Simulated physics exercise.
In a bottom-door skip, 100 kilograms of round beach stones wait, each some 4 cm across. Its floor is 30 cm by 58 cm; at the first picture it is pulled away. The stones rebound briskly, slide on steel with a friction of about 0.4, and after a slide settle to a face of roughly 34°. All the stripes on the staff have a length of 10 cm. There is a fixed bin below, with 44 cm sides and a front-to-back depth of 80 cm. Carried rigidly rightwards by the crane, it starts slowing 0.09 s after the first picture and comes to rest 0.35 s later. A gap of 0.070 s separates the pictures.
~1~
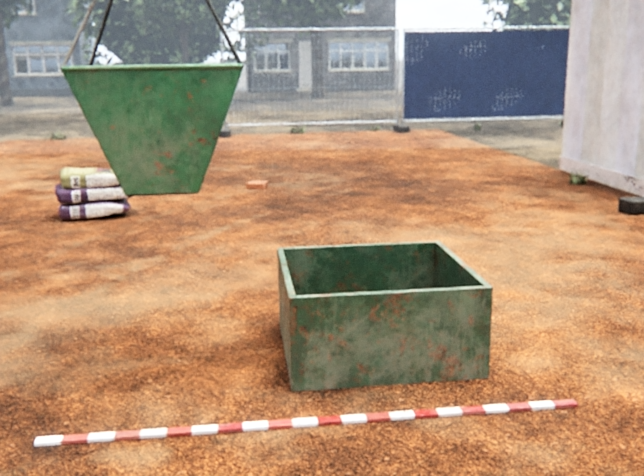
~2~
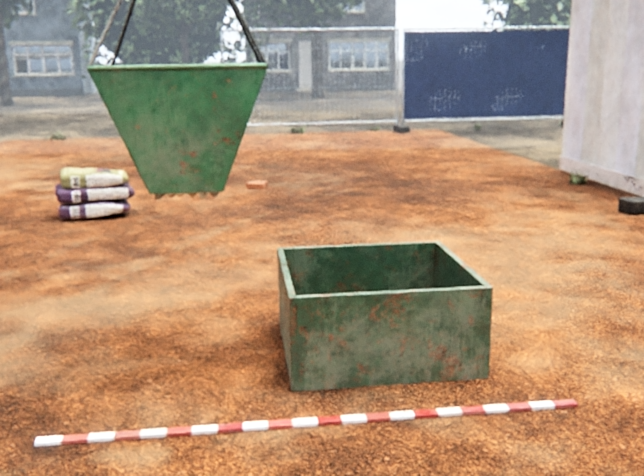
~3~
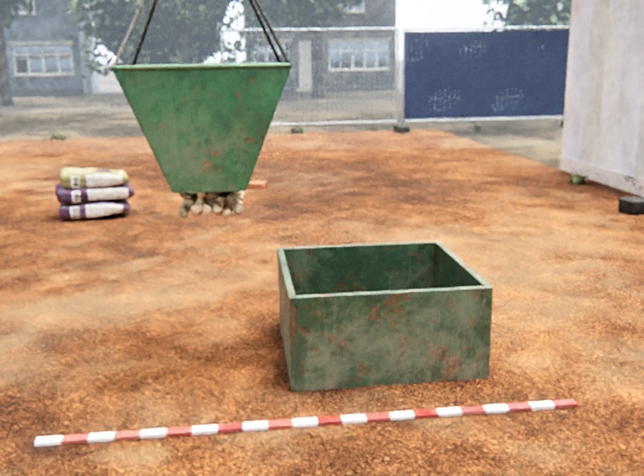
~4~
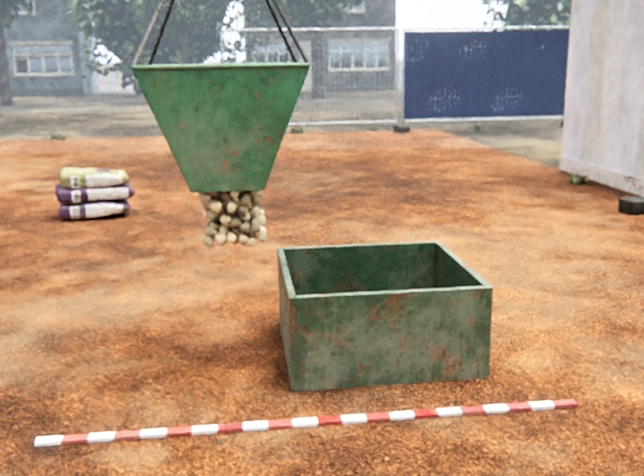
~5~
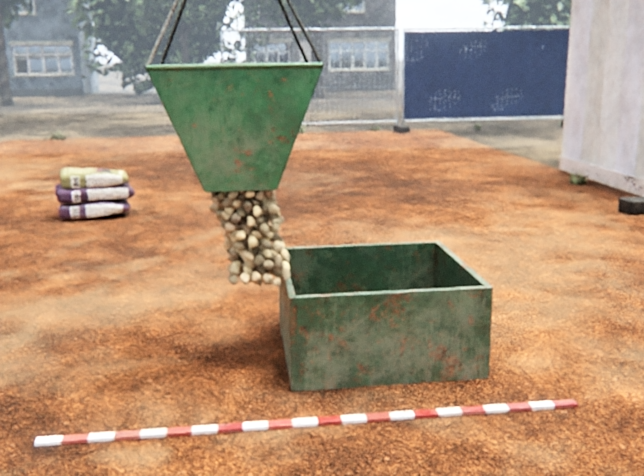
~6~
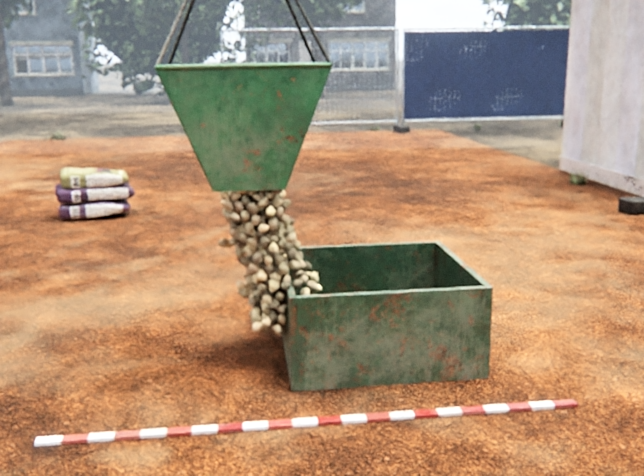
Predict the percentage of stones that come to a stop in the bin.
Close to 22 percent.
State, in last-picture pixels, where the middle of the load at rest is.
They end up centred close to (254, 351).
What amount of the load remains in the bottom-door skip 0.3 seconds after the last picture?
I'd say some 0 per cent is still inside.
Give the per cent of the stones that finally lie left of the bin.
Around 75 in a hundred of the load.
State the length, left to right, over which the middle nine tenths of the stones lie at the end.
It spans roughly 150 centimetres.
Then, 0.3 s after the last picture, 0 % in the bottom-door skip, 78 % falling or lying left of the bin, 22 % falling or lying in the bin, 1 % falling or lying beside or right of the bin; the stones farthest right are at (433, 319).
Then, 0.8 s after the last picture, 0 % in the bottom-door skip, 77 % falling or lying left of the bin, 22 % falling or lying in the bin, 1 % falling or lying beside or right of the bin; the stones farthest right are at (452, 333).
Then, 1.4 s after the last picture, 0 % in the bottom-door skip, 76 % falling or lying left of the bin, 22 % falling or lying in the bin, 2 % falling or lying beside or right of the bin; the stones farthest right are at (450, 330).
Then, 2.2 s after the last picture, 0 % in the bottom-door skip, 76 % falling or lying left of the bin, 22 % falling or lying in the bin, 2 % falling or lying beside or right of the bin; the stones farthest right are at (450, 330).
Then, 4.2 s after the last picture, 0 % in the bottom-door skip, 76 % left of the bin, 22 % in the bin, 2 % beside or right of the bin; the stones farthest right are at (450, 330).
